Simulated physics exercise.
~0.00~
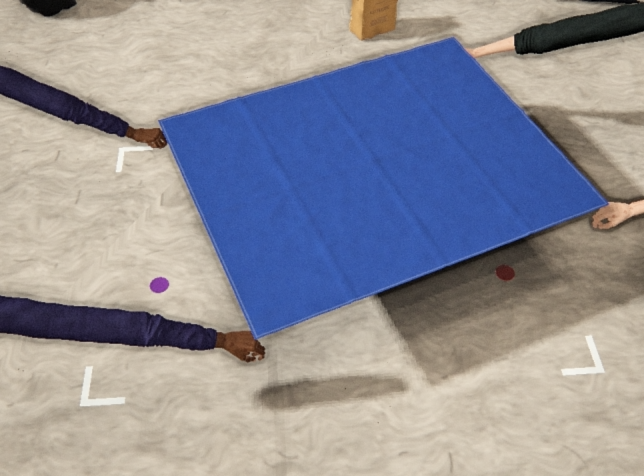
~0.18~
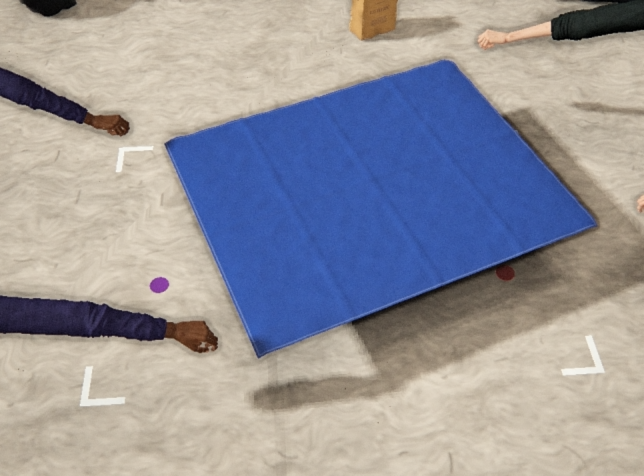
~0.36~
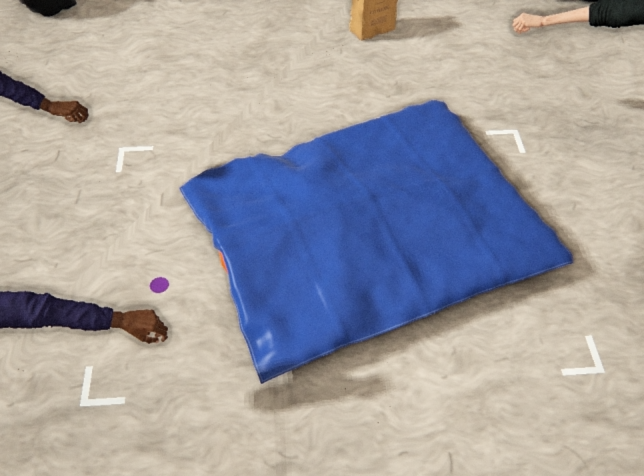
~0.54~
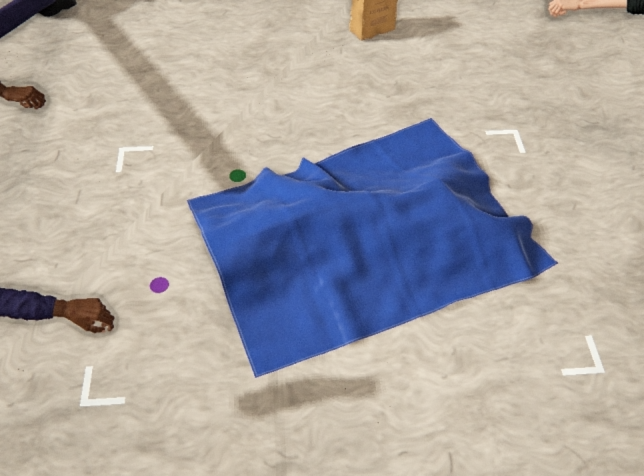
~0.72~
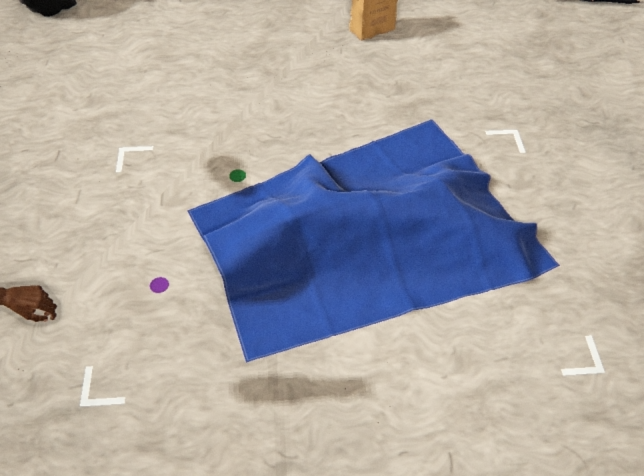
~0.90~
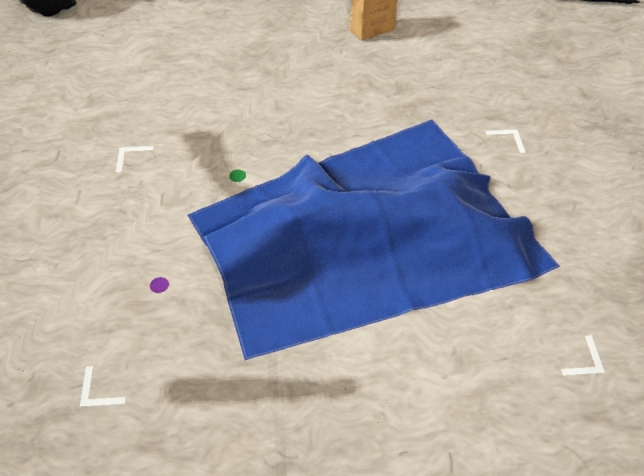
A blue tarp is held out almost flat above a pale, mottled floor by hands at its corners, with a purple disc in the open to the left and a dark red one showing near its lower edge. The hands let go and draw away to both sides as the tarp drops. It hides the red disc, and its far edge ripples while it comes down, leaving a green disc in view at the upper left. The cloth slumps into ridges and folds, then lies still, with the green and purple discs both uncovered.
